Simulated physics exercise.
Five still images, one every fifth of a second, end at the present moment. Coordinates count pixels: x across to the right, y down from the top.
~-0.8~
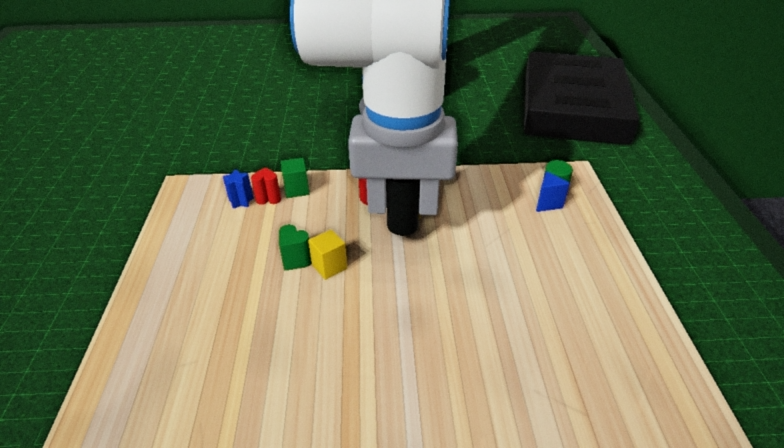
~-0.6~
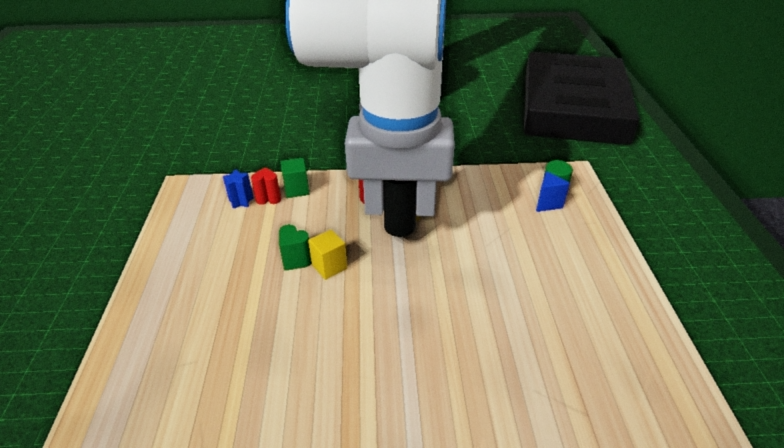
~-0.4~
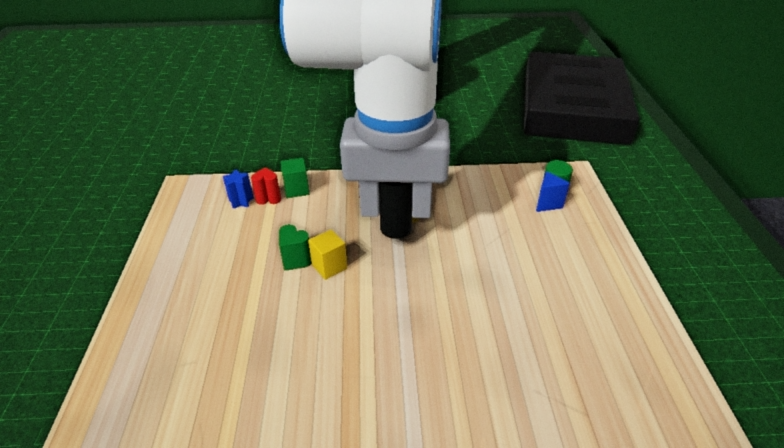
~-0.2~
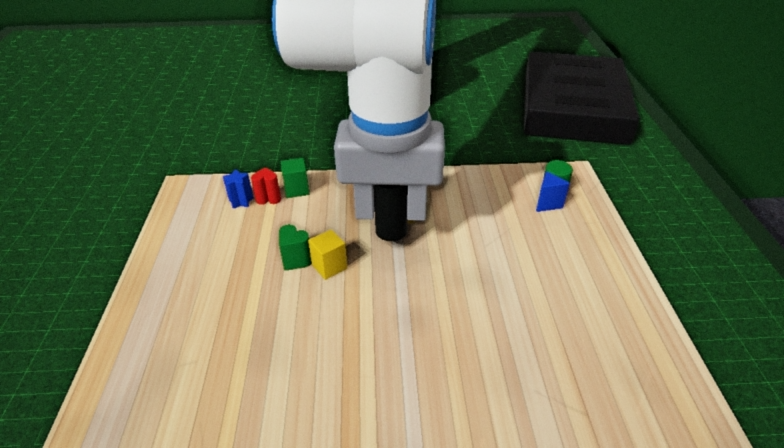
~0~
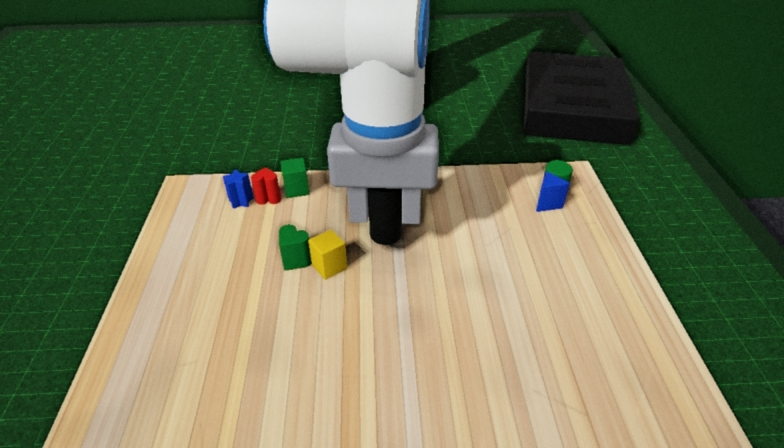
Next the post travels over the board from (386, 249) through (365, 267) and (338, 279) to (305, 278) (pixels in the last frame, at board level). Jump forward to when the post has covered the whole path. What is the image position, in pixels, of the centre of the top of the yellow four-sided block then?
I'd expect the centre of its top face to be at (284, 236).
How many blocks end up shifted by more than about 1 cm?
Two of them.
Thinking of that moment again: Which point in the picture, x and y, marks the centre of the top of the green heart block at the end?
It will likely be found at (273, 222).
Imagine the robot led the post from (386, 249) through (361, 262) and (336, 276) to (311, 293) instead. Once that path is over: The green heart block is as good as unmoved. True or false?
False - the claim does not hold.
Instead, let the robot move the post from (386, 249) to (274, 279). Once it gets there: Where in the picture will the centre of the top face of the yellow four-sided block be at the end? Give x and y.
The centre of its top will be at (246, 273).
On the path given first. One third of the way, post (364, 252); nothing pushed yet.
Two thirds of the way, post (336, 265); green heart block (286, 231), turned 20° anticlockwise; yellow four-sided block (309, 242), turned 55° clockwise.
At the end, post (303, 263); green heart block (273, 222), turned 15° anticlockwise; yellow four-sided block (284, 236), turned 100° clockwise; yellow circle not moved.
